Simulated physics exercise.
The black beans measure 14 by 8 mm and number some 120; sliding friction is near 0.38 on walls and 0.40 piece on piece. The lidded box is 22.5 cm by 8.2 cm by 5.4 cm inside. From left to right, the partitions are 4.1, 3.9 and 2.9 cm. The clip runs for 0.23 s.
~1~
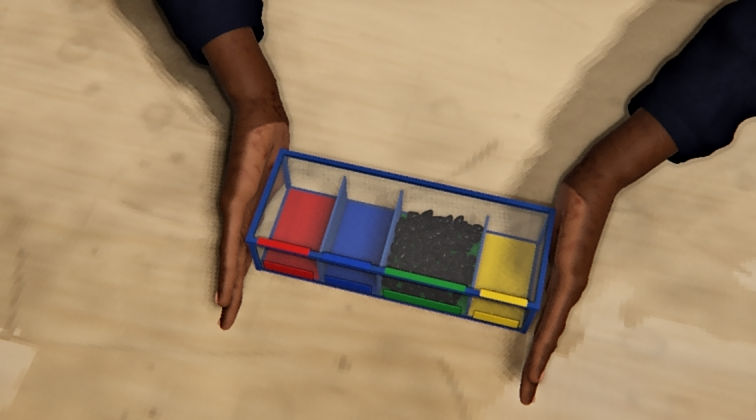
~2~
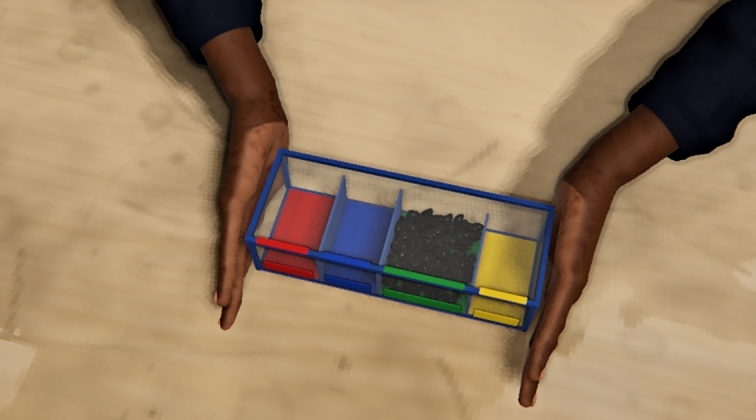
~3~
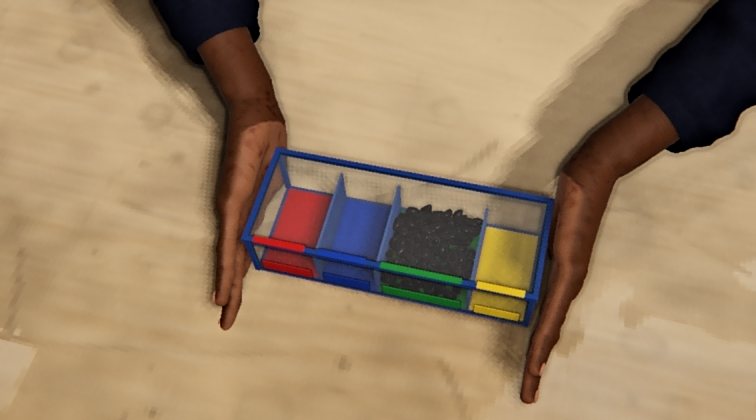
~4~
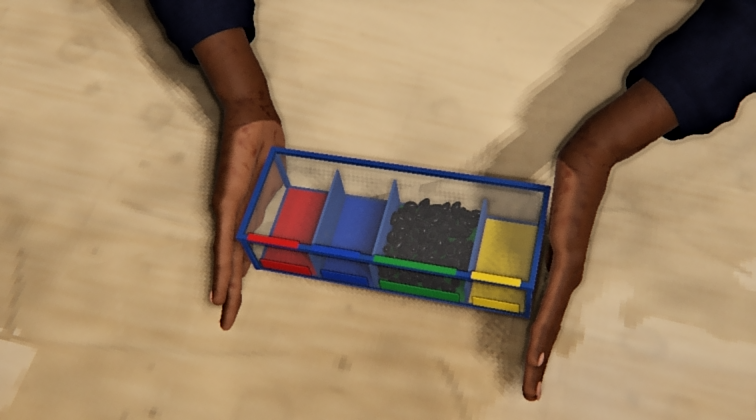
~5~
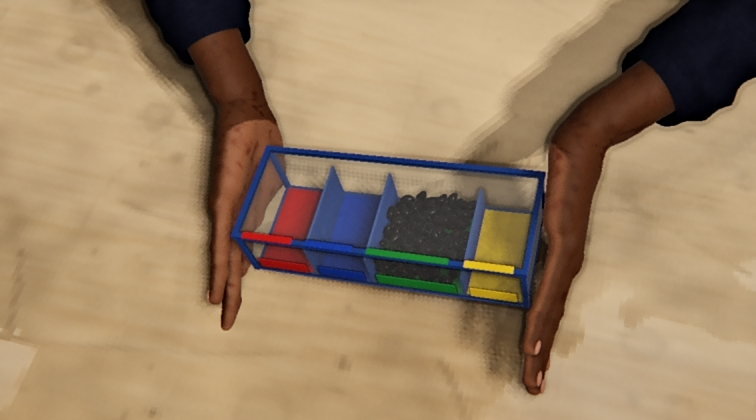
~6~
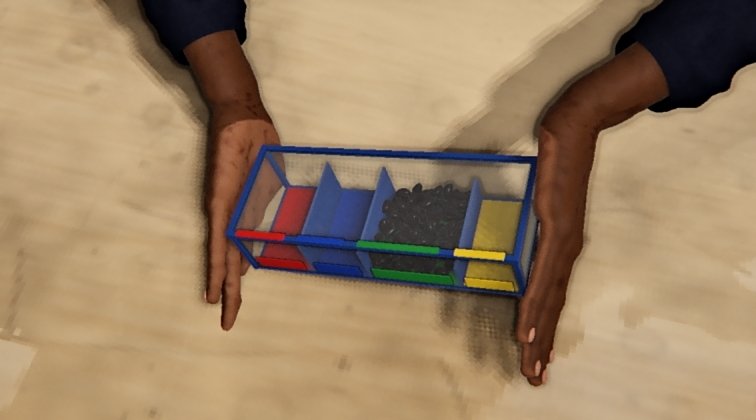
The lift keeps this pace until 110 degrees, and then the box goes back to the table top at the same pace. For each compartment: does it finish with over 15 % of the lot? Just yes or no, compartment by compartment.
Red gets a yes, blue gets a no, green gets a yes, yellow gets a no.
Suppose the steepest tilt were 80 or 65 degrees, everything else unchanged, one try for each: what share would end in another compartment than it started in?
First try: Around 20 %; second try: Around 10 %.
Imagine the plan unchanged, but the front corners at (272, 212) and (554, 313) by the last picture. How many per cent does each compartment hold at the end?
In the end red holds 0 %, blue holds 0 %, green holds 10 % and yellow holds 90 %.
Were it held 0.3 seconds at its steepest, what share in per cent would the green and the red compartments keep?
Green 60, red 30.
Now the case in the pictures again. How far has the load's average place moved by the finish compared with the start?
Measured shift: Some 5.5 cm.
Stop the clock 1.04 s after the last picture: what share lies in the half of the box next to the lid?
Close to 60 in a hundred.
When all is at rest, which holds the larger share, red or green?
Green compartment.
Then, 1.04 s after the last picture, tilt 110 degrees; red 20 %, blue 10 %, green 70 %.
Then, 1.73 s after the last picture, tilt 49 degrees; red 35 %, blue 5 %, green 60 %.
Then, 2.45 s after the last picture, tilt 0 degrees; red 35 %, blue 10 %, green 60 %.
In the end, red 35 %, blue 10 %, green 60 %, yellow 0 %.
